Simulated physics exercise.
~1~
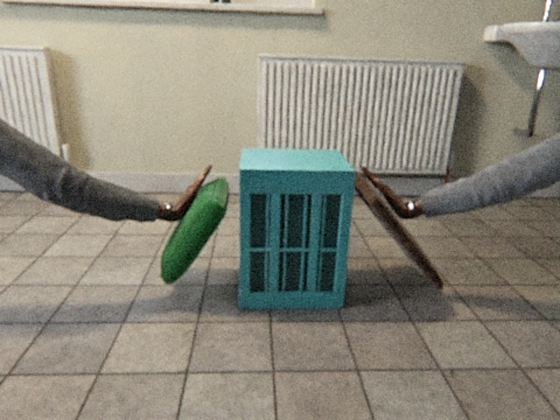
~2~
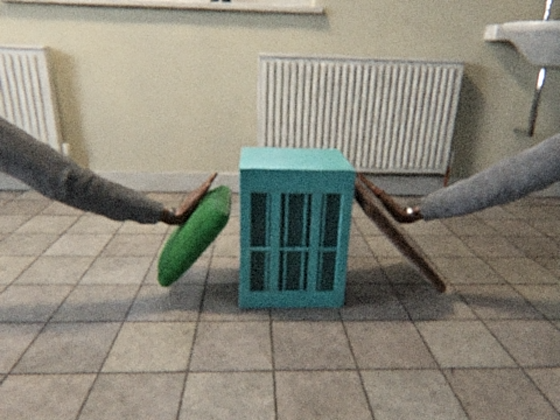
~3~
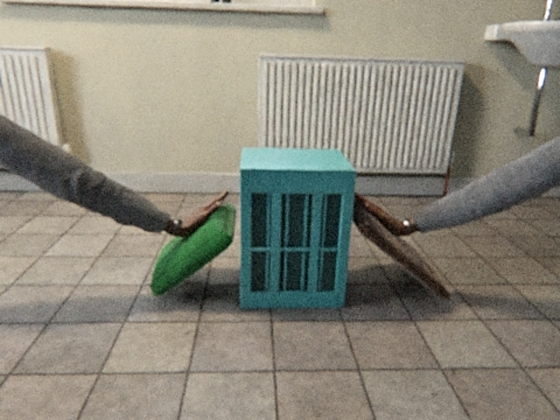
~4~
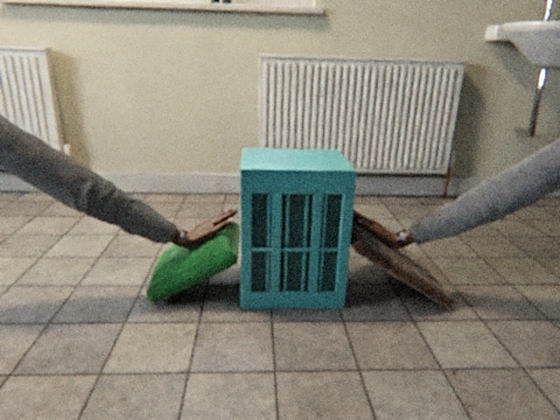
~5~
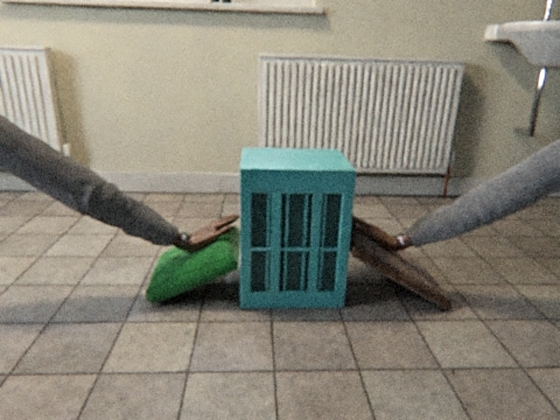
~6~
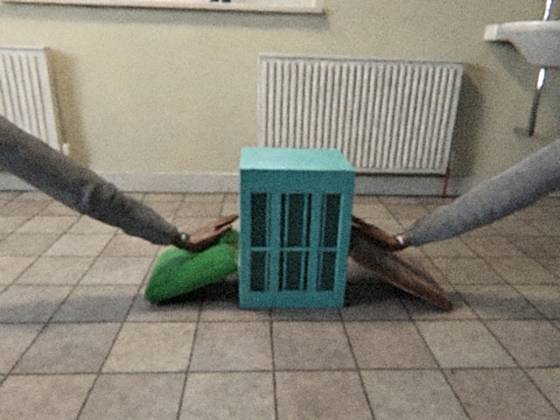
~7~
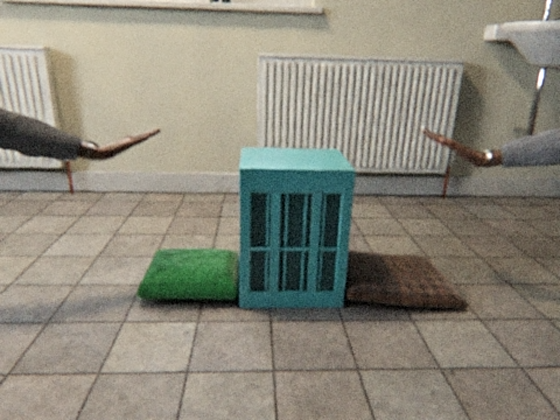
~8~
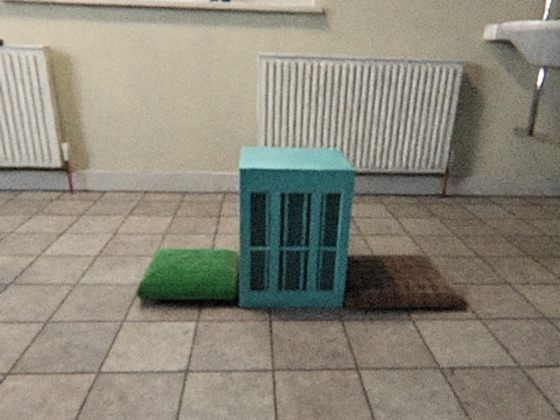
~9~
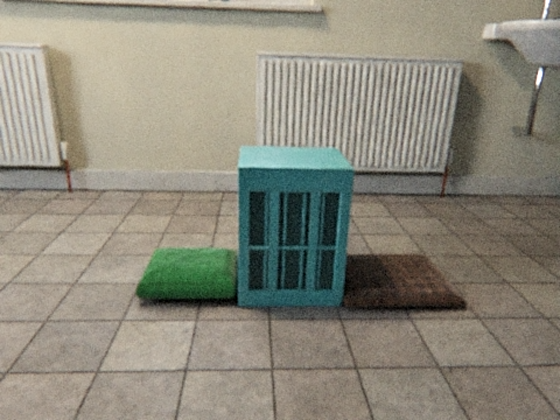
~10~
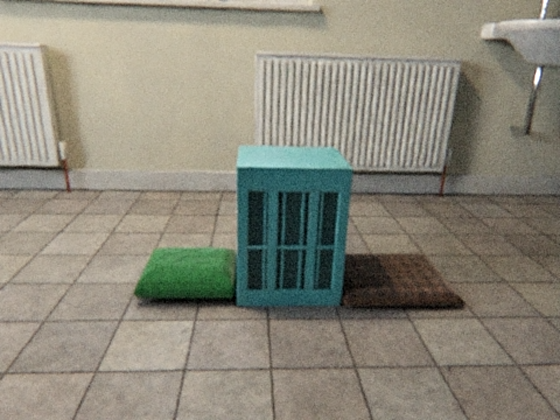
A green soft bag and brown seat pad slide down flat beside a turquoise crate.
